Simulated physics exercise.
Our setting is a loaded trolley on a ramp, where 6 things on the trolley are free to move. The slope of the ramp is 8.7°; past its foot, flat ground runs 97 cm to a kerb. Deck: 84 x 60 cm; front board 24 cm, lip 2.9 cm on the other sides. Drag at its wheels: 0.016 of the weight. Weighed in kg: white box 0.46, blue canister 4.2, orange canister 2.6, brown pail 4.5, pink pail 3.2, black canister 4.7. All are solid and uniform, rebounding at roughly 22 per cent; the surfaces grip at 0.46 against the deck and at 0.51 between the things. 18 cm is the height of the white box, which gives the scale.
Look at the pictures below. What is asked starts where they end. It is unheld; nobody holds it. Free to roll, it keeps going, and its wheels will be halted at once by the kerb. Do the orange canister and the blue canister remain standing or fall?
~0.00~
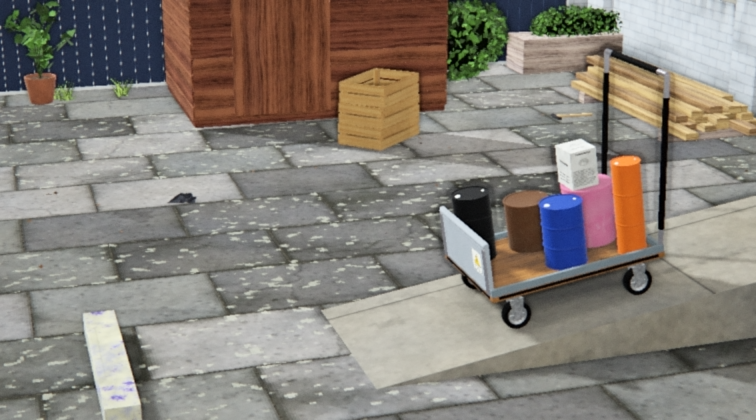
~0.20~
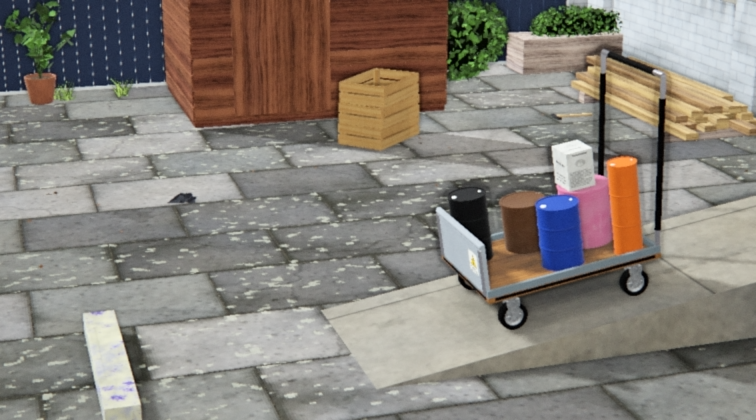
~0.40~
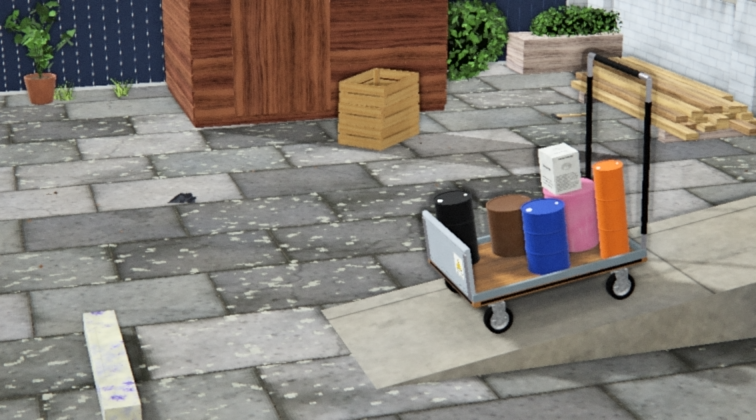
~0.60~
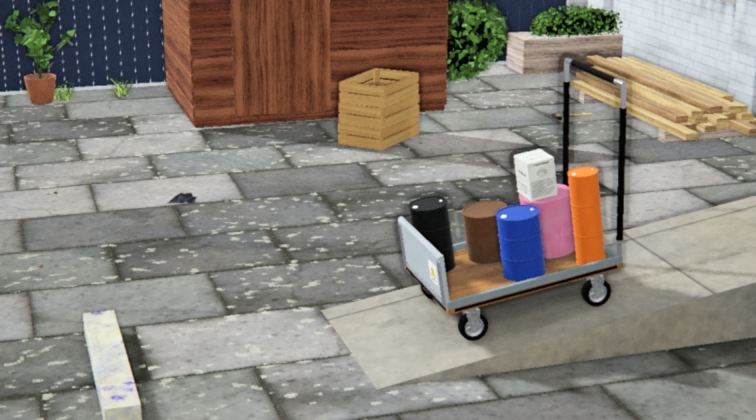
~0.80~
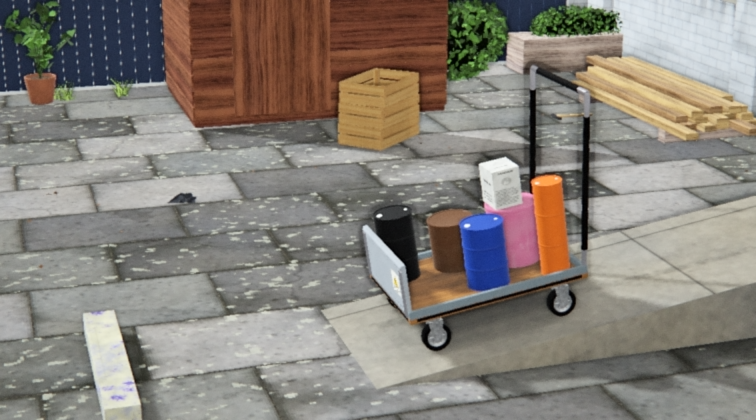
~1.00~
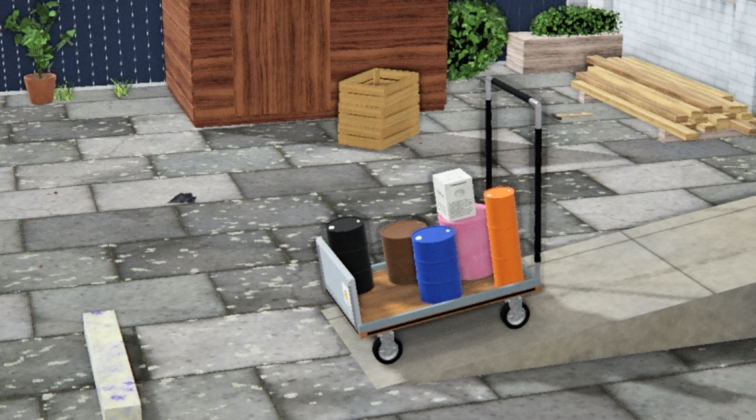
The orange canister falls, the blue canister remains standing.
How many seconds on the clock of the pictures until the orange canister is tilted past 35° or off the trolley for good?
Near 1.9 s on the clock.
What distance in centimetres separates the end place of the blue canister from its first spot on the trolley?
Some 26 cm.
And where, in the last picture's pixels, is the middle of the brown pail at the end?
Around (174, 289).
Around 1.60 s, kerb 9 cm ahead.
Around 1.80 s, trolley at the kerb; orange canister tipped 15° against what carries it near (253, 286); blue canister shifted 14 cm near (178, 306); white box shifted 16 cm.
Around 2.10 s, trolley at the kerb; orange canister tipped 50° against what carries it near (219, 301); blue canister shifted 25 cm near (152, 309); white box tipped 56° against what carries it.
Around 2.80 s, trolley at the kerb; orange canister now off the trolley; blue canister shifted 25 cm near (151, 310); white box tipped 32° against what carries it.
Finally (3.4 s), off the trolley and tipped over, orange canister; not toppled but over 10 cm from the start, white box, blue canister and pink pail; the other 2 still in place (within 10 cm). Final places as that camera would see them, blue canister near (151, 310).
